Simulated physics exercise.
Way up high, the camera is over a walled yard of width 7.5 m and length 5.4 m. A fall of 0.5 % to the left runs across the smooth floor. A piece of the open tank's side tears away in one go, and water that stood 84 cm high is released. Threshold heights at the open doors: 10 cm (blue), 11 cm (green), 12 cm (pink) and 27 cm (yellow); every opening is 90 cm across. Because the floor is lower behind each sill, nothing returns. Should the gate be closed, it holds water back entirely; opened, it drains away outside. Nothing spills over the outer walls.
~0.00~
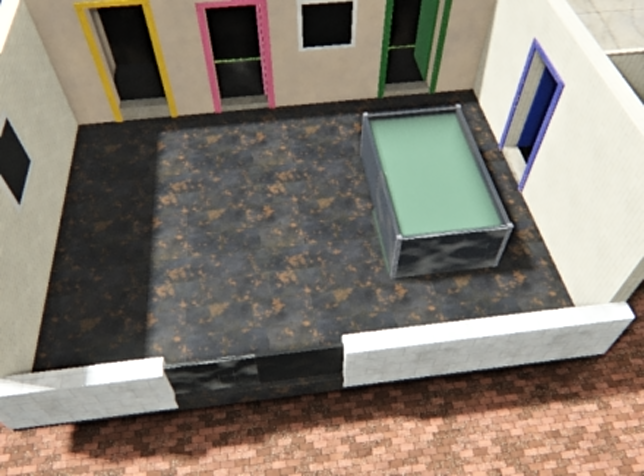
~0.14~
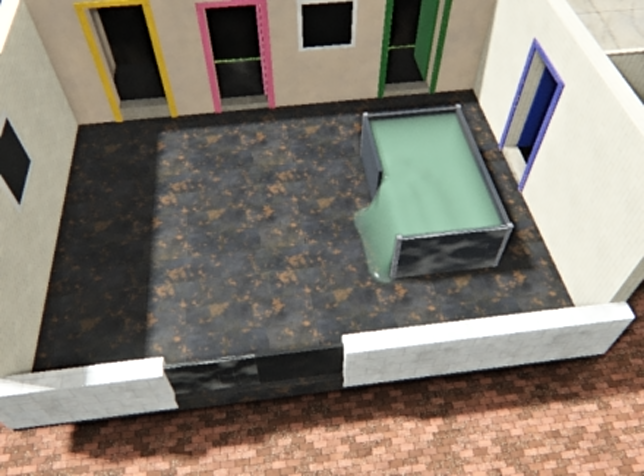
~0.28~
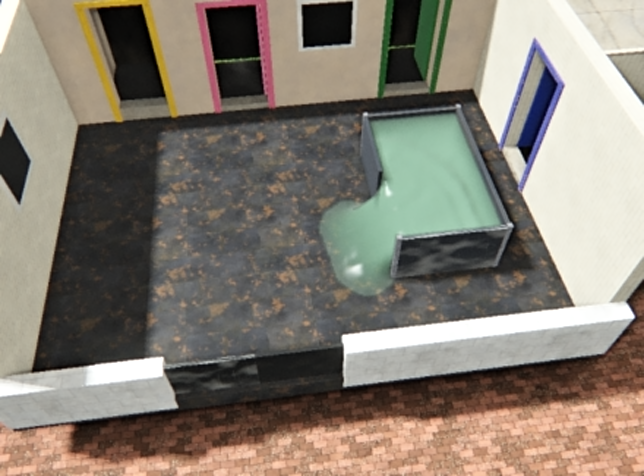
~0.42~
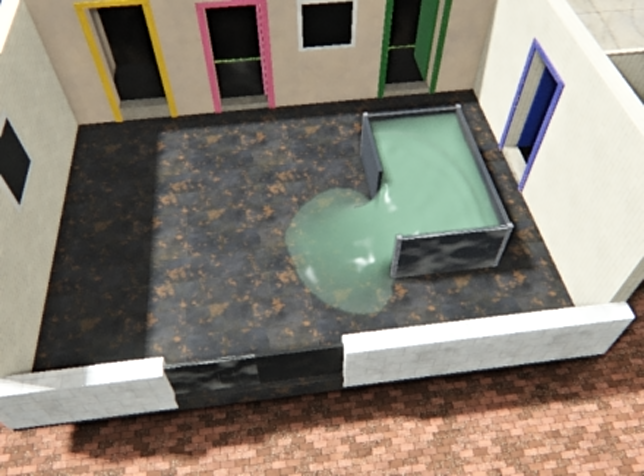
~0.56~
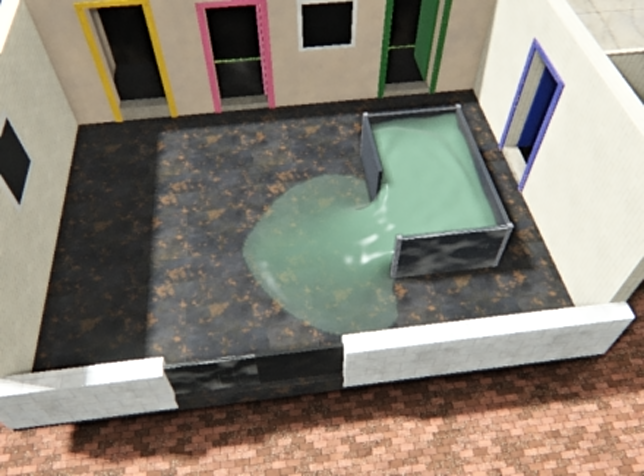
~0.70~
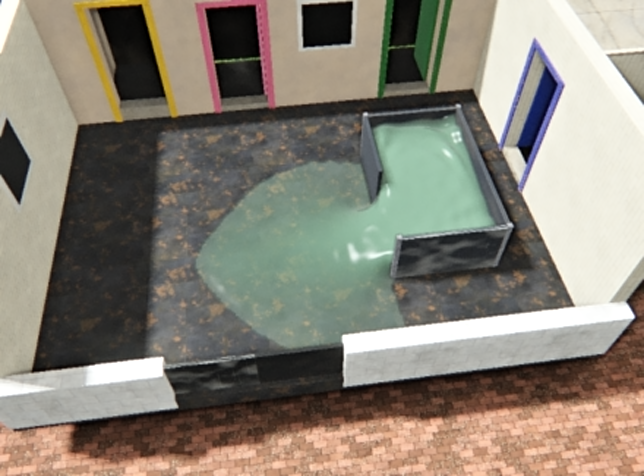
Greenish water in an open tank lies still until part of the tank's left side gives way, then pours through the gap and spreads leftward in a widening, rounded sheet across the dark floor of the walled yard.
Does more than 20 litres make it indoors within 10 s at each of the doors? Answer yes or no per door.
Blue door, no; green door, no; pink door, no; yellow door, no.
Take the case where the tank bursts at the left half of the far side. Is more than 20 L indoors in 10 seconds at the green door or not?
Against that limit: Green beyond it.
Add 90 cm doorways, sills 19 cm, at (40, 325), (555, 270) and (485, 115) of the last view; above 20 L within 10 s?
First doorway gets there, second falls short, third falls short.
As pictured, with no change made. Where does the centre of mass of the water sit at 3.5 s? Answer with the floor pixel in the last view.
Near (234, 245).
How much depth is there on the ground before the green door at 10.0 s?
Roughly 13.5 centimetres.
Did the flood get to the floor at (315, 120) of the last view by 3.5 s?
By then the spot is spared.
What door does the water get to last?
The blue door is last.
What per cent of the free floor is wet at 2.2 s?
About 55 per cent.
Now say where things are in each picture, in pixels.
The first picture shows the open tank at (431, 170) is whole and still, 84 cm deep.
In the second picture, water pours out at (388, 228) and has run 0.7 m, to (389, 280); typically 10 cm deep outside, 84 cm at the open tank's back.
In the third picture, water pours out at (387, 230) and has run 1.0 m, to (331, 214); typically 13 cm deep outside, 82 cm at the open tank's back.
In the fourth picture, water pours out at (387, 232) and has run 1.5 m, to (292, 230); typically 10 cm deep outside, 75 cm at the open tank's back.
In the fifth picture, the front is at (251, 241), 2.1 m from the gap at (387, 232); 4.7 m2 of floor is under water; 71 cm left at the back of the open tank.
In the sixth picture, water pours out at (387, 232) and has run 2.8 m, to (205, 274); typically 6 cm deep outside, 70 cm at the open tank's back.
After 1.4 s water covers 50 % of the floor and is deepest (40 cm) near (375, 258); blue door not reached, green door not reached, pink door not reached, yellow door not reached.
After 2.2 s water covers 55 % of the floor and is deepest (51 cm) near (46, 374); blue door not reached, green door not reached, pink door 1 cm at the sill, 0 L in, yellow door not reached.
After 3.5 s water covers 65 % of the floor and is deepest (35 cm) near (116, 353); blue door not reached, green door not reached, pink door 2 cm at the sill, 0 L in, yellow door 12 cm at the sill, 0 L in.
After 6.0 s water covers 75 % of the floor and is deepest (22 cm) near (71, 165); blue door not reached, green door not reached, pink door 13 cm at the sill, 0 L in, yellow door 20 cm at the sill, 1 L in.
After 10.0 s water covers 95 % of the floor and is deepest (14 cm) near (395, 101); blue door 6 cm at the sill, 0 L in, green door 13 cm at the sill, 2 L in, pink door 8 cm at the sill, 2 L in, yellow door 11 cm at the sill, 2 L in.
